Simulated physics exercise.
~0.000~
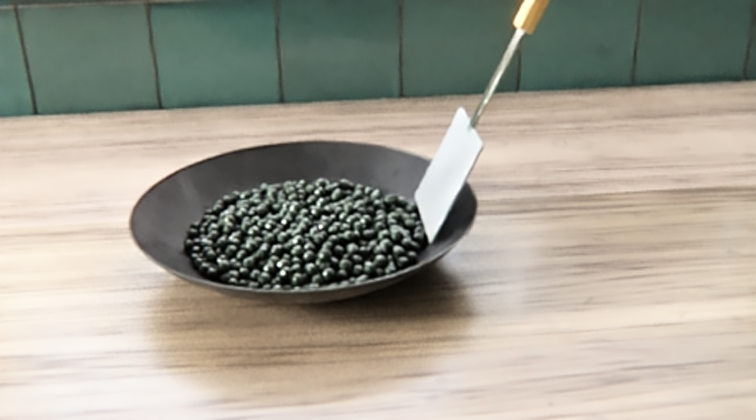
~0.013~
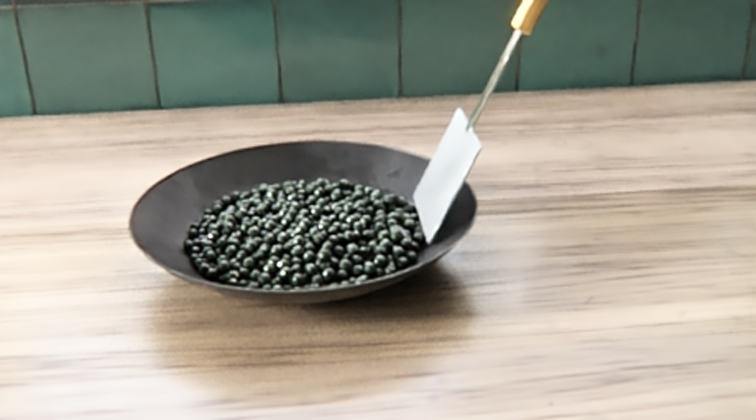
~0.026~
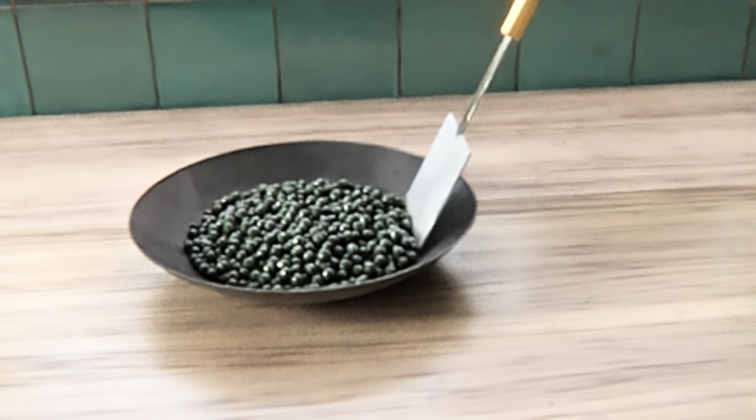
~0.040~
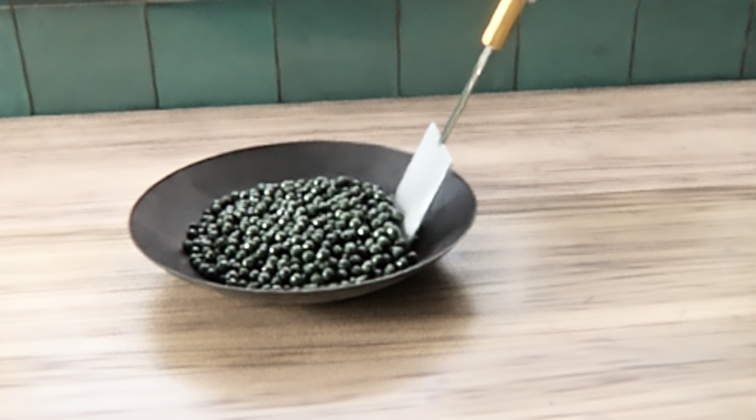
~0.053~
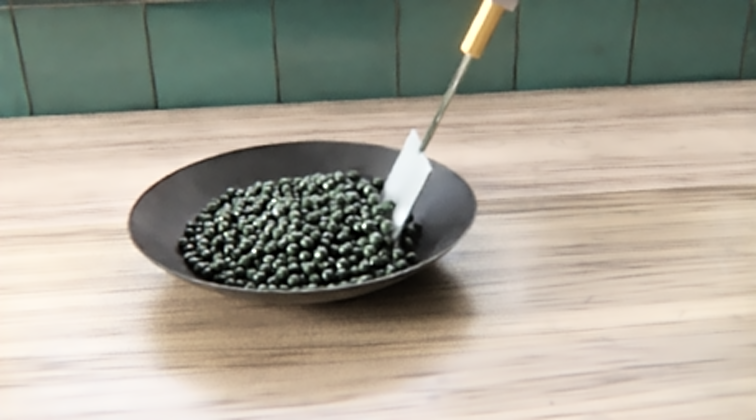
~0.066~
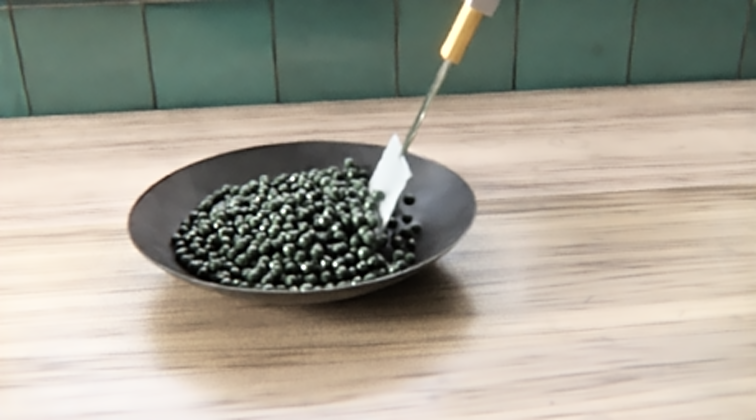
A paddle moves left through dark green beads in a wok, heaping them up slightly.
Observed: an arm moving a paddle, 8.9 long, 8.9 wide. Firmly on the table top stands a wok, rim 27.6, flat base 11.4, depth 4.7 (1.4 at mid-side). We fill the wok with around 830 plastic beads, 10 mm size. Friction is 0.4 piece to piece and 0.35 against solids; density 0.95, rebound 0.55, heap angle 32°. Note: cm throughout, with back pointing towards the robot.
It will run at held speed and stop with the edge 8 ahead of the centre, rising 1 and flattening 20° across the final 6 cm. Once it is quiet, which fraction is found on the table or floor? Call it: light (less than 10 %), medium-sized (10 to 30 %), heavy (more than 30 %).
It comes out heavy.
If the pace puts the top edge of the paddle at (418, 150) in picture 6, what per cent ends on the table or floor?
Estimate: Close to 30 %.
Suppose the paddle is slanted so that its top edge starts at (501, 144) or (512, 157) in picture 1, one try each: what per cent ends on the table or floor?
First try roughly 30 percent, second try roughly 25 percent.
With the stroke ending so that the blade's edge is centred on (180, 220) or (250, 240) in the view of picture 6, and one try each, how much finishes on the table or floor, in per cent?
Estimates, in order: 45 % and 5 %.
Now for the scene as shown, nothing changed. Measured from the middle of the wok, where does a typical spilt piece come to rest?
Some 28 cm.
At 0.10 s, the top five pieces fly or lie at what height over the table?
Around 7 cm above the table.
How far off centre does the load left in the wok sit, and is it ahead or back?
Offset: About 3.5 cm, ahead.
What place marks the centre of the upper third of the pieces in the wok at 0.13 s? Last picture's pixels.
(249, 209).
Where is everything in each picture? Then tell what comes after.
In the first frame, the paddle top edge at (472, 126), sloping 64°; upper third of the load around (305, 225), from x 190 to 425, top at y 185; 830 in the wok.
In the second frame, the paddle top edge at (470, 127), sloping 64°; upper third of the load around (305, 225), from x 190 to 425, top at y 185.
In the third frame, the paddle top edge at (460, 132), sloping 64°; upper third of the load around (305, 225), from x 190 to 420, top at y 185.
In the fourth frame, the paddle top edge at (442, 141), sloping 64°; upper third of the load around (309, 224), from x 190 to 420, top at y 180.
In the fifth frame, the paddle top edge at (422, 149), sloping 64°; upper third of the load around (308, 221), from x 185 to 415, top at y 175.
In the sixth frame, the paddle top edge at (402, 154), sloping 64°; upper third of the load around (306, 218), from x 175 to 415, top at y 165; 830 in the wok.
After 0.10 s, sloping 64°, highest piece 8 above the table; 830 in the wok.
After 0.13 s, sloping 58°, highest piece 9 above the table; 830 in the wok.
After 0.35 s, sloping 44°, highest piece 6 above the table; 521 in the wok, 277 on the table or floor, 32 on the blade or in flight.
After 1.40 s, sloping 44°, highest piece 5 above the table; 519 in the wok, 311 on the table or floor.
In the end, 519 in the wok, 311 on the table or floor. That is 37 % on the table or floor.
